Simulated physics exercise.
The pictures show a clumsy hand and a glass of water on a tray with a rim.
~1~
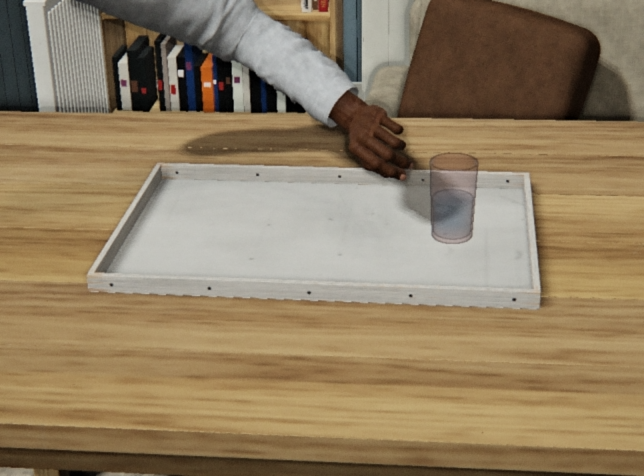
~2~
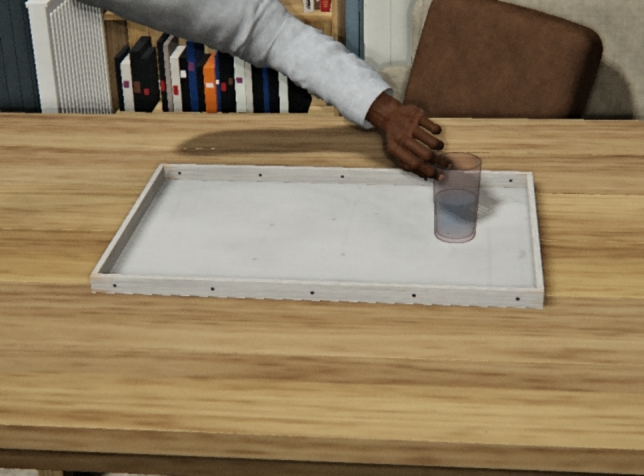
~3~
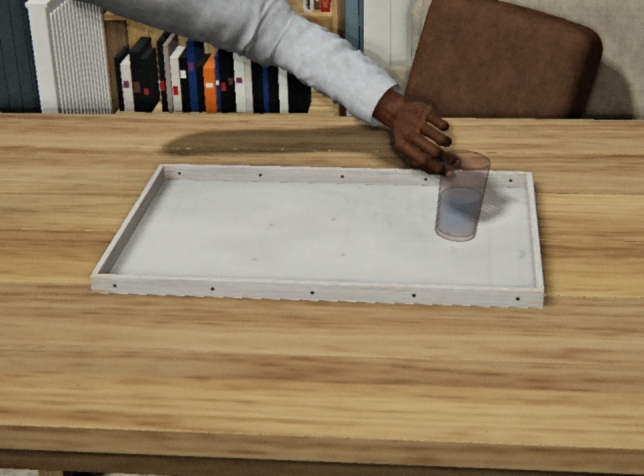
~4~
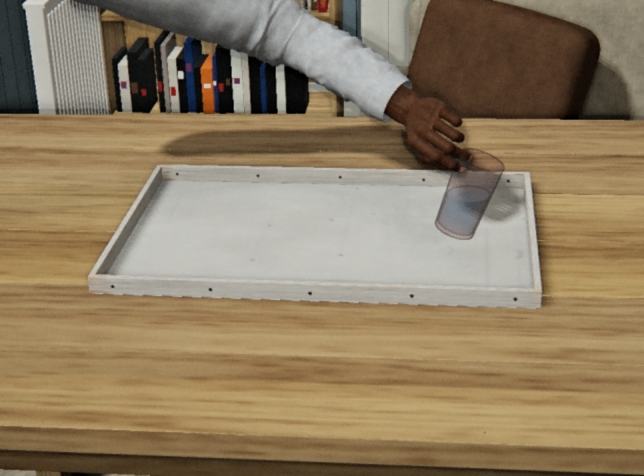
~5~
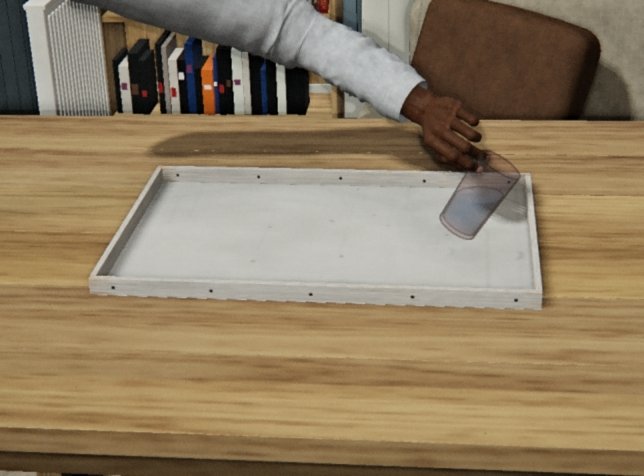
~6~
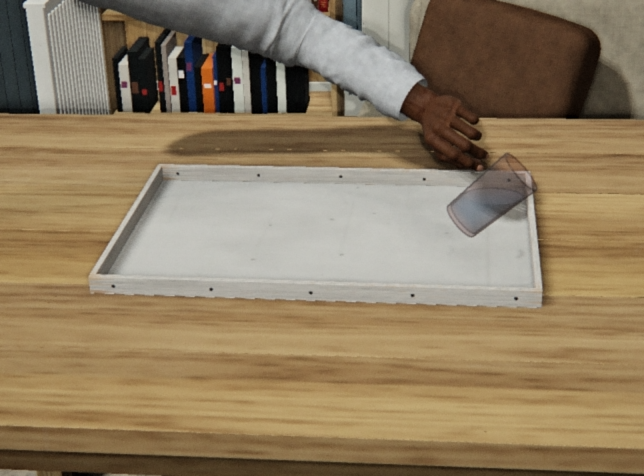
A hand reaches right and nudges an upright glass of water, which tilts steeply rightward.
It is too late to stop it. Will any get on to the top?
The spill wets the top as well.
Next, the glass lies across the rim; the puddle covers about as much as a plate; the table is getting wet.
After that, the puddle covers about as much as a tray; the table is getting wet.
Finally, the puddle covers about as much as a tray; the table is getting wet.
